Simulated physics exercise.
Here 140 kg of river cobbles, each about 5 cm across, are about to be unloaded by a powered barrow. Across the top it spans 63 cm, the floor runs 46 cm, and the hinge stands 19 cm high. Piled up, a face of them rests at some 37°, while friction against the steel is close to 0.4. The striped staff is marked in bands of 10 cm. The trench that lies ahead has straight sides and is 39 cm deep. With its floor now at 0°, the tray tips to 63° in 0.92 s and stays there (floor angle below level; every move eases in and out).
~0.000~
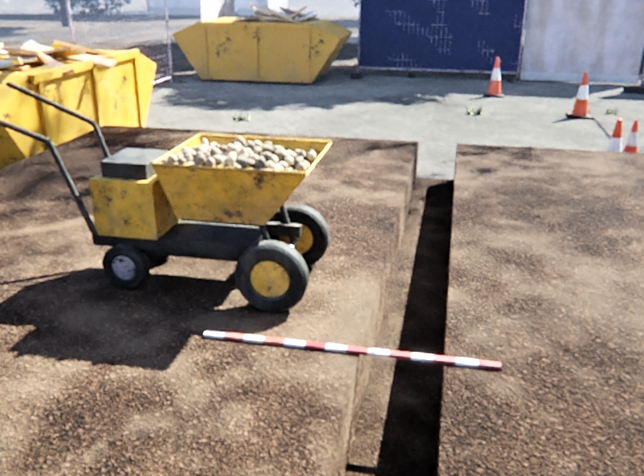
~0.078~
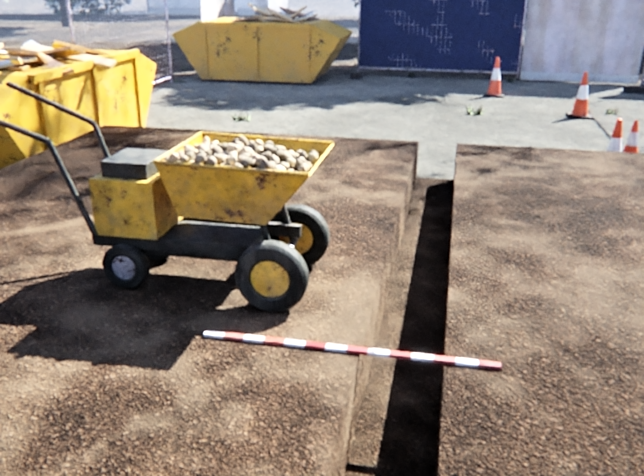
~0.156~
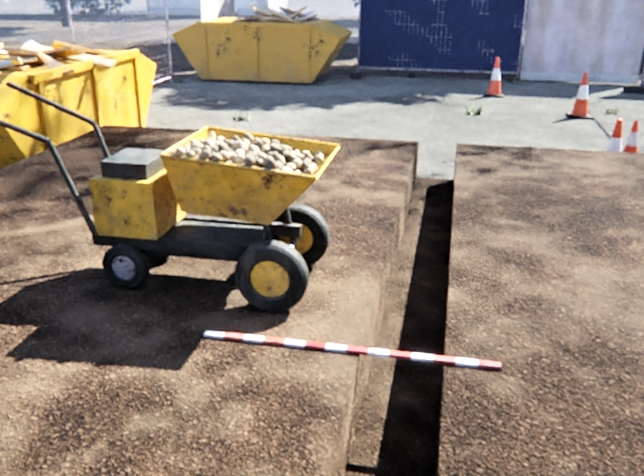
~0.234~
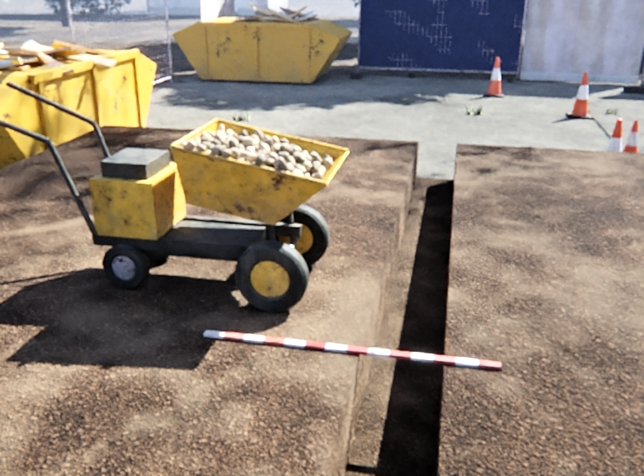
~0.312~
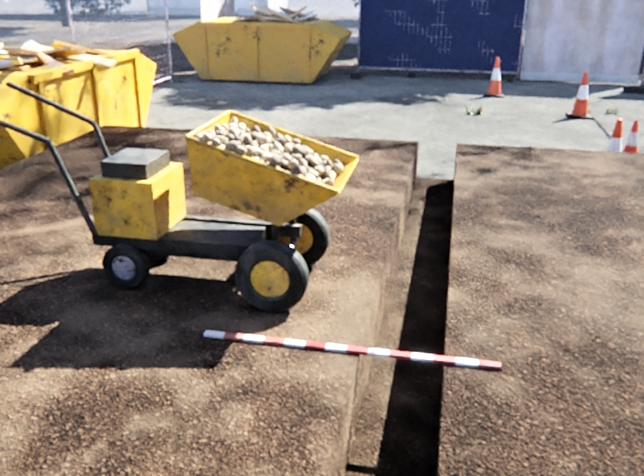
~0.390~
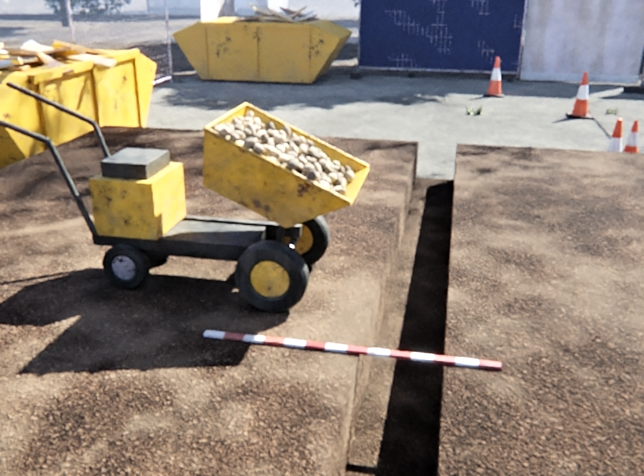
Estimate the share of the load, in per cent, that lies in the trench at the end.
I would say 71 per cent of the load lies in the trench at the end.
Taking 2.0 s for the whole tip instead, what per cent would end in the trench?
Close to 85 percent, then.
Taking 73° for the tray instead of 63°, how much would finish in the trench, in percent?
Then close to 80 per cent.
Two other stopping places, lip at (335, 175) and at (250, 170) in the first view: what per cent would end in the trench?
First place roughly 45%, second roughly 65%.
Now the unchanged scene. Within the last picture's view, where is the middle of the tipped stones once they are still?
Their middle lands near (421, 347).
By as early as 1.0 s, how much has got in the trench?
By then, around 25 percent.
After 0.7 s the floor is at 53°; 100 % in the tray; the foremost stones are at (385, 222).
After 1.0 s the floor is at 63°; 74 % in the tray, 24 % in the trench, 2 % past the trench; the foremost stones are at (459, 291).
After 1.4 s the floor is at 63°; 42 % in the tray, 40 % in the trench, 18 % past the trench; the foremost stones are at (565, 308).
After 3.3 s the floor is at 63°; 10 % in the tray, 71 % in the trench, 19 % past the trench; the foremost stones are past the picture's edge.
